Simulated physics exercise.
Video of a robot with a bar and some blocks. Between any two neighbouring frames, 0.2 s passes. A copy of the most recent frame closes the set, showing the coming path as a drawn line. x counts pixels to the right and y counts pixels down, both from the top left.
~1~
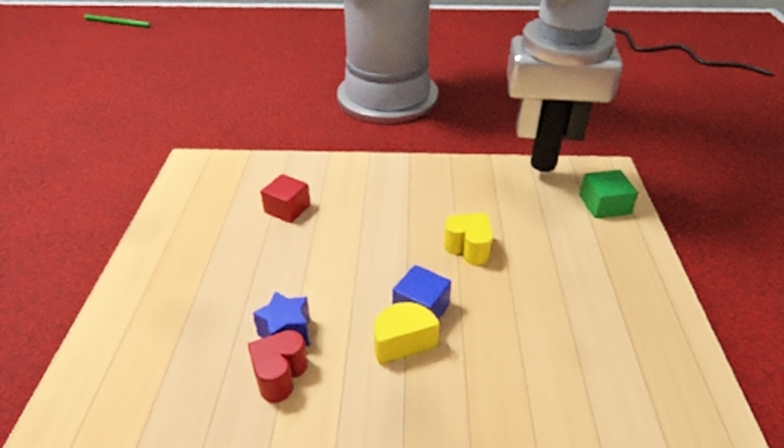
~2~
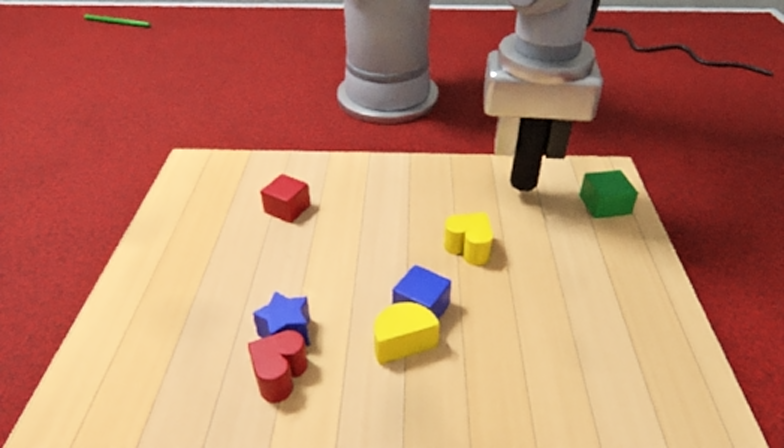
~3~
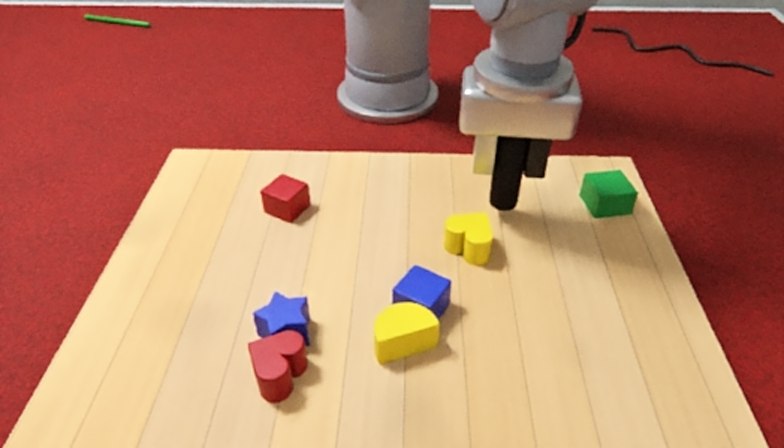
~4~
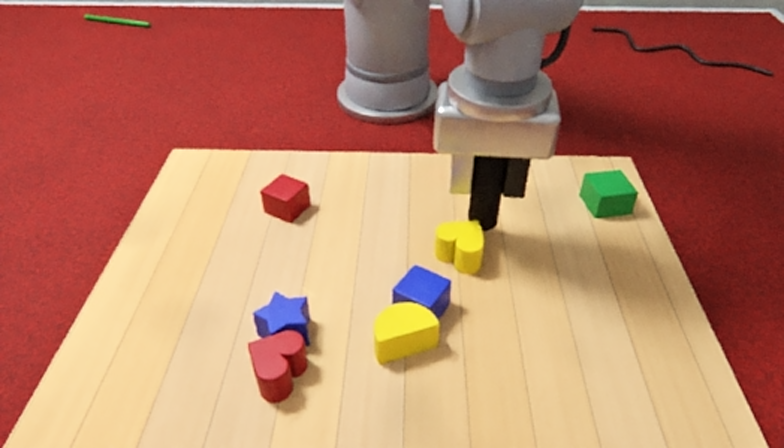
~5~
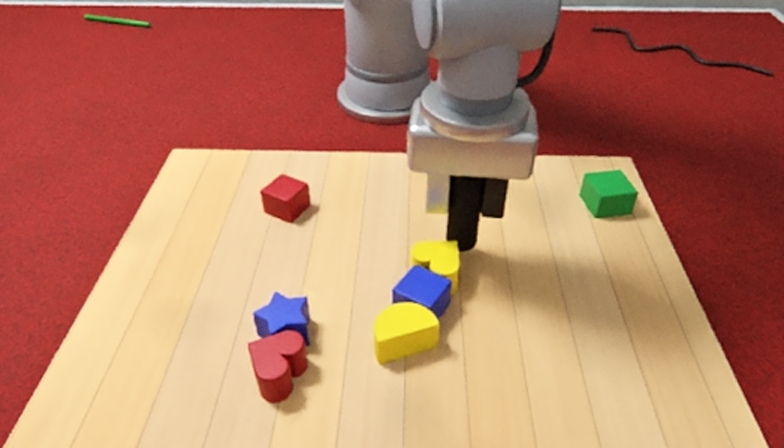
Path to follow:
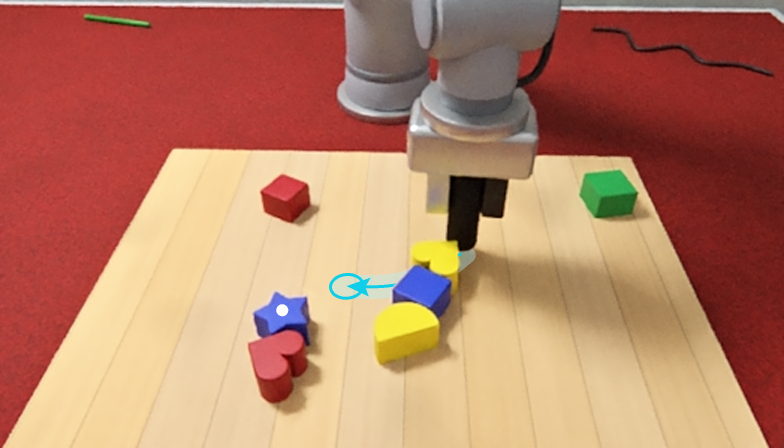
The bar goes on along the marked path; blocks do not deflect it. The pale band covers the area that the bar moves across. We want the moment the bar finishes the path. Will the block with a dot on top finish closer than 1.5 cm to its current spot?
Answer: Yes.
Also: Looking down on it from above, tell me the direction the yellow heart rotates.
Viewed from overhead, the yellow heart winds up turned anticlockwise.
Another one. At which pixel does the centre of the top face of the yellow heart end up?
Just about (382, 295).
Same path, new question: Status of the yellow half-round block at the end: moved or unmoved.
Once the bar is done, the yellow half-round block is in a new spot.
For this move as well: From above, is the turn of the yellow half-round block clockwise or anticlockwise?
From the top, the block rotates clockwise.
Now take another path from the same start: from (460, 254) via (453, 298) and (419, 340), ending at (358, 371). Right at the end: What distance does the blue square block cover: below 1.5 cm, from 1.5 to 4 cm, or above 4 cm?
Verdict: More than 4 cm.
The drawn path runs from (460, 254) through (431, 274) and (391, 286) to (347, 286); the dot is on the blue star-shaped block.
On the path given first. One third of the way, bar (430, 263); yellow half-round block (382, 347), turned 30° clockwise; blue square block (410, 315); yellow heart (415, 281), turned 25° anticlockwise.
Two thirds of the way, bar (391, 274); yellow half-round block (376, 369), turned 60° clockwise; blue square block (407, 330), turned 35° anticlockwise; yellow heart (389, 295), turned 55° anticlockwise.
At the end, bar (346, 274); blue star-shaped block not moved; yellow half-round block (376, 369), turned 60° clockwise; blue square block (407, 330), turned 35° anticlockwise; yellow heart (382, 295), turned 75° anticlockwise.
